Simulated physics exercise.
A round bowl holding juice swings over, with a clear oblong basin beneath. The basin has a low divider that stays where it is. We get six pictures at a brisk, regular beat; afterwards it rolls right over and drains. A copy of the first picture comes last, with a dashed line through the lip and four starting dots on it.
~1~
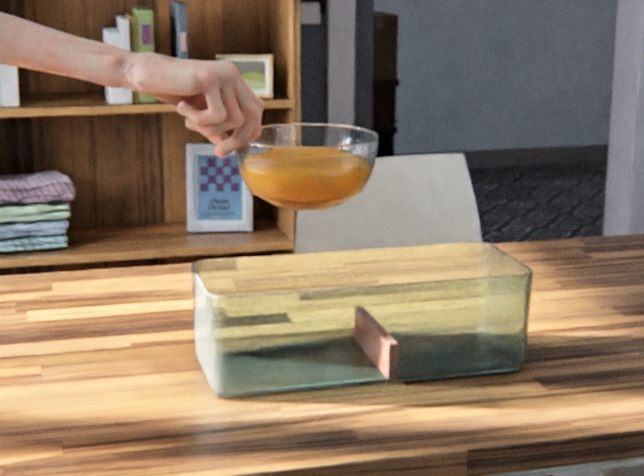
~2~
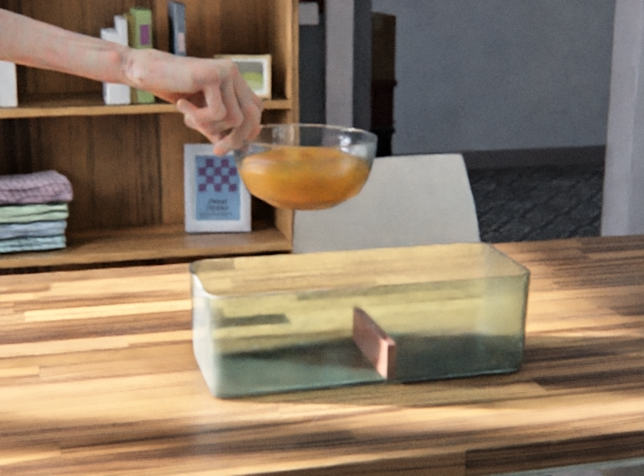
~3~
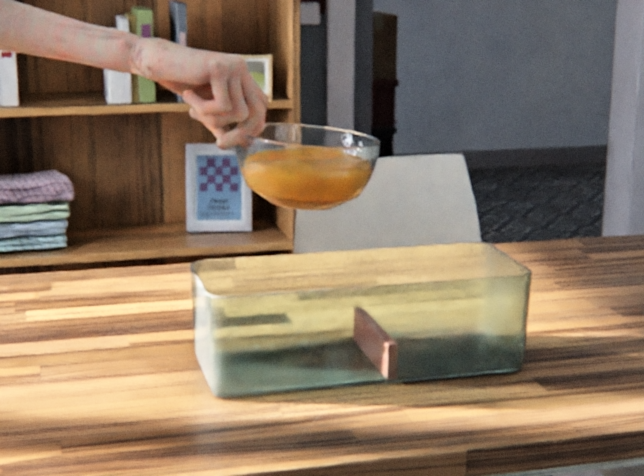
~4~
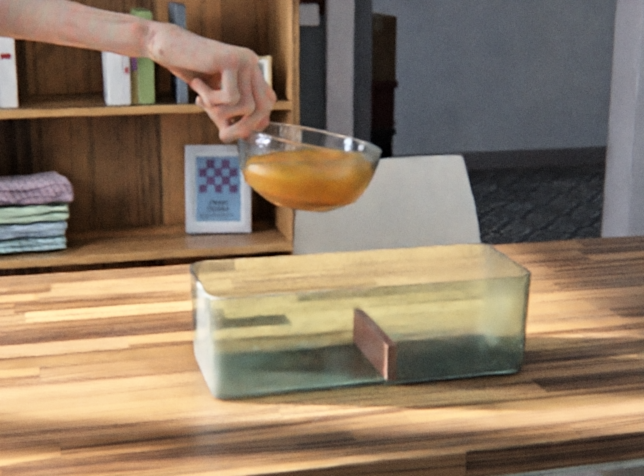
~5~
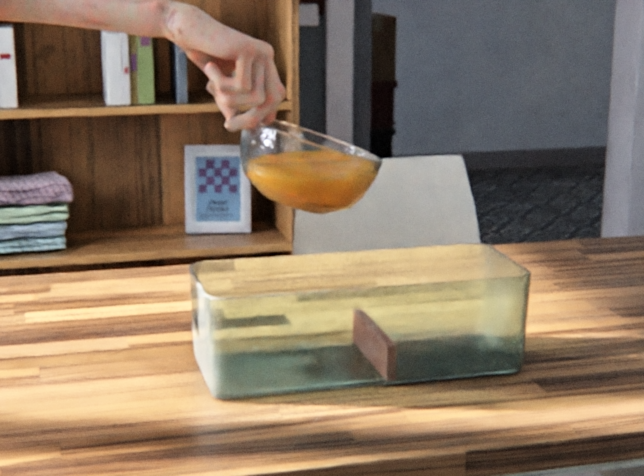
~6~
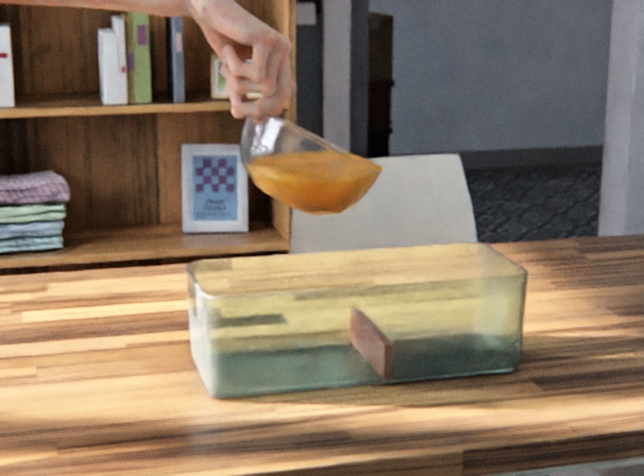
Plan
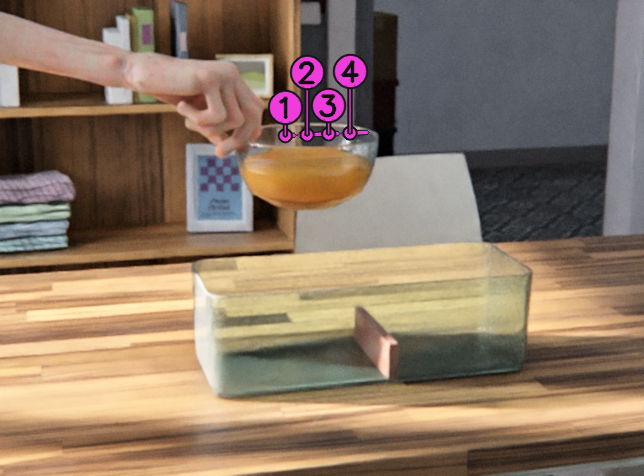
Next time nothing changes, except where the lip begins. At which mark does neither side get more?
It is 3.
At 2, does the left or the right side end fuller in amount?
The left side.
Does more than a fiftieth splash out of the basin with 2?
No, it does not.
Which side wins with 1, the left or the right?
The left one.
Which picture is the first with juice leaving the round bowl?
Picture 6.
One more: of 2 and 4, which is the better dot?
Dot 4.
In magenta, 1 at (285, 135); 2 at (307, 134); 3 at (328, 133); 4 at (350, 133).
If 1 is chosen, about 96 % ends left of the wall and 4 % right of it.
If 2 is chosen, about 89 % ends left of the wall and 10 % right of it.
If 3 is chosen, about 51 % ends left of the wall and 49 % right of it.
If 4 is chosen, about 27 % ends left of the wall and 73 % right of it.
